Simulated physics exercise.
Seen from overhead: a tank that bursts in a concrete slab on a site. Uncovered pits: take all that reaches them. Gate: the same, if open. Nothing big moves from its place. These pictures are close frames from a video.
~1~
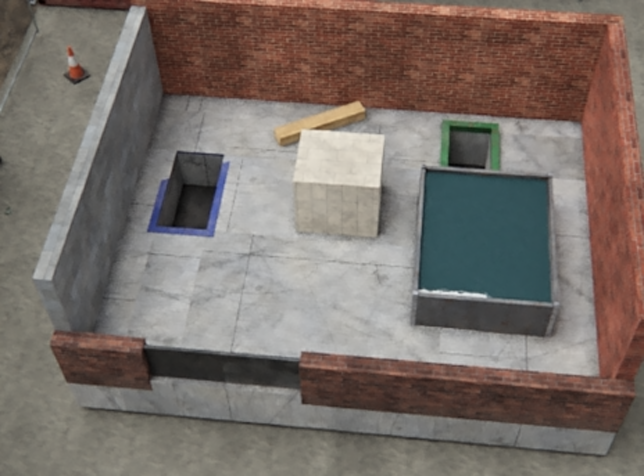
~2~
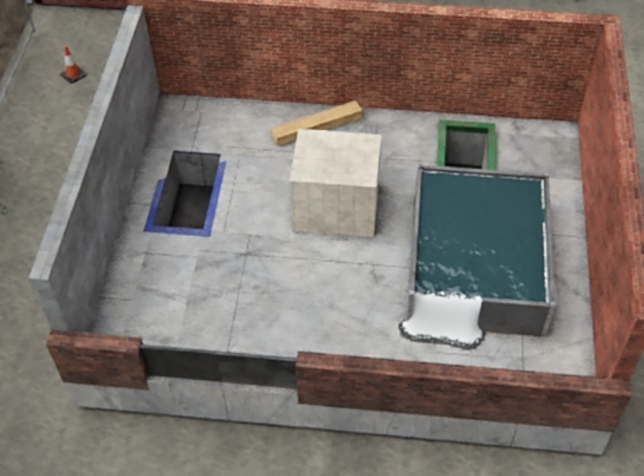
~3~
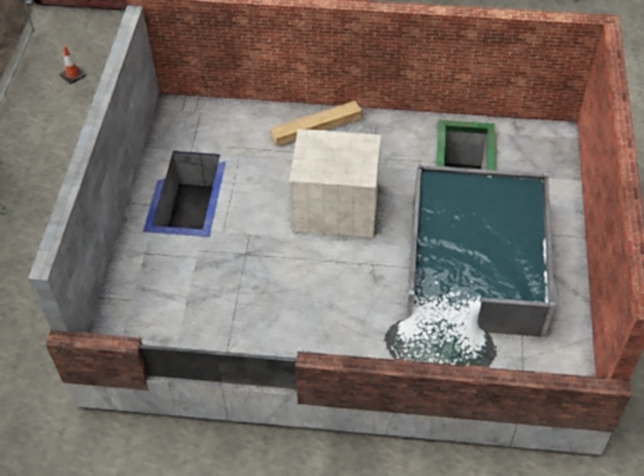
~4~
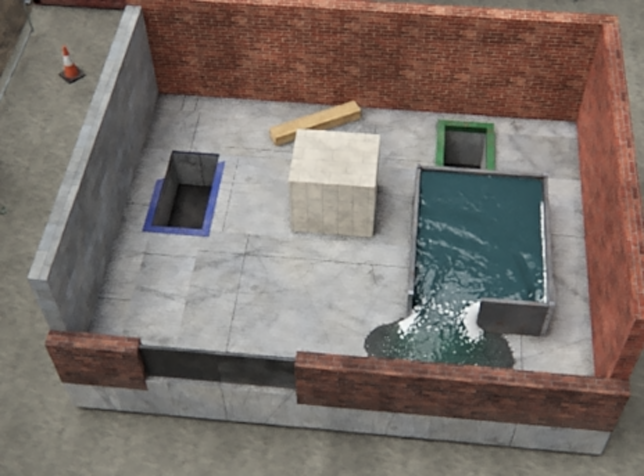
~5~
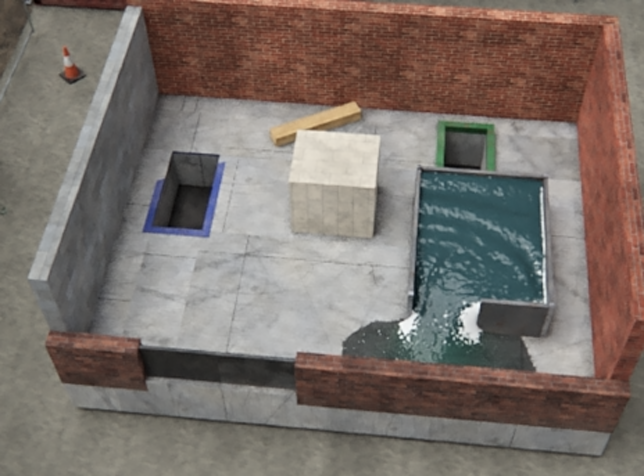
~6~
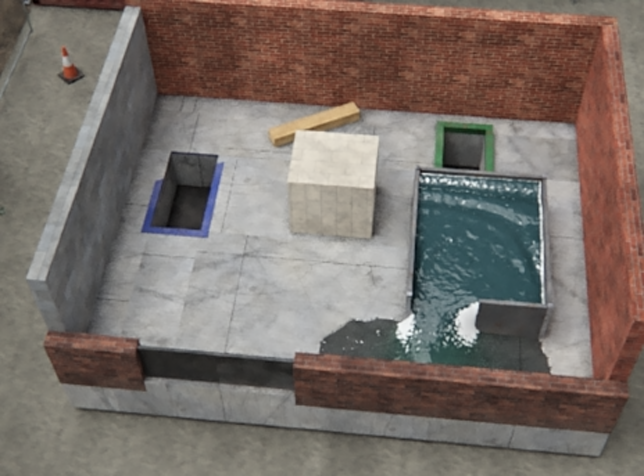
On a walled concrete slab with two open pits, a pale block and a wooden beam, a tank of dark teal water stands at the right. Its near side opens at the left corner and white, foaming water pours out, then spreads left and right along the low front brick wall as ripples cross the tank.
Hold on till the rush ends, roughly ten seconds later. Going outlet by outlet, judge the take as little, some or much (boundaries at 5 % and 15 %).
My judgement: The gate ends up with little, the blue pit ends up with much, the green pit ends up with little.
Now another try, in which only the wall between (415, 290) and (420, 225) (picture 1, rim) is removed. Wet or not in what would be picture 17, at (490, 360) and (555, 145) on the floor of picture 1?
The first would be still unwetted and the second still unwetted.
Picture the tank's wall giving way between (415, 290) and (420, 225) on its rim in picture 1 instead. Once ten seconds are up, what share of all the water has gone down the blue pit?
The blue pit takes 40 per cent.
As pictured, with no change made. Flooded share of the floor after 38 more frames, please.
Near 75 in a hundred.
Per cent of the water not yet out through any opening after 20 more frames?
98 percent or thereabouts.
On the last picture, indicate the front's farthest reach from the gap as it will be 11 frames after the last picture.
My estimate: Roughly (79, 360).
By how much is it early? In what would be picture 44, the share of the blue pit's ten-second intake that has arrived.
Share by then: 50 in a hundred.
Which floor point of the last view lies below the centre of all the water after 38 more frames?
The balance point is around (400, 269).
A moment on, water covers 15 % of the floor; the gate 0 %, the blue pit 0 %, the green pit 0 %.
Next, water covers 40 % of the floor; the gate 0 %, the blue pit 0 %, the green pit 0 %.
Then, water covers 60 % of the floor; the gate 0 %, the blue pit 1 %, the green pit 0 %.
Later, water covers 75 % of the floor; the gate 0 %, the blue pit 11 %, the green pit 1 %.
In the end, water covers 95 % of the floor; the gate 0 %, the blue pit 22 %, the green pit 2 %.
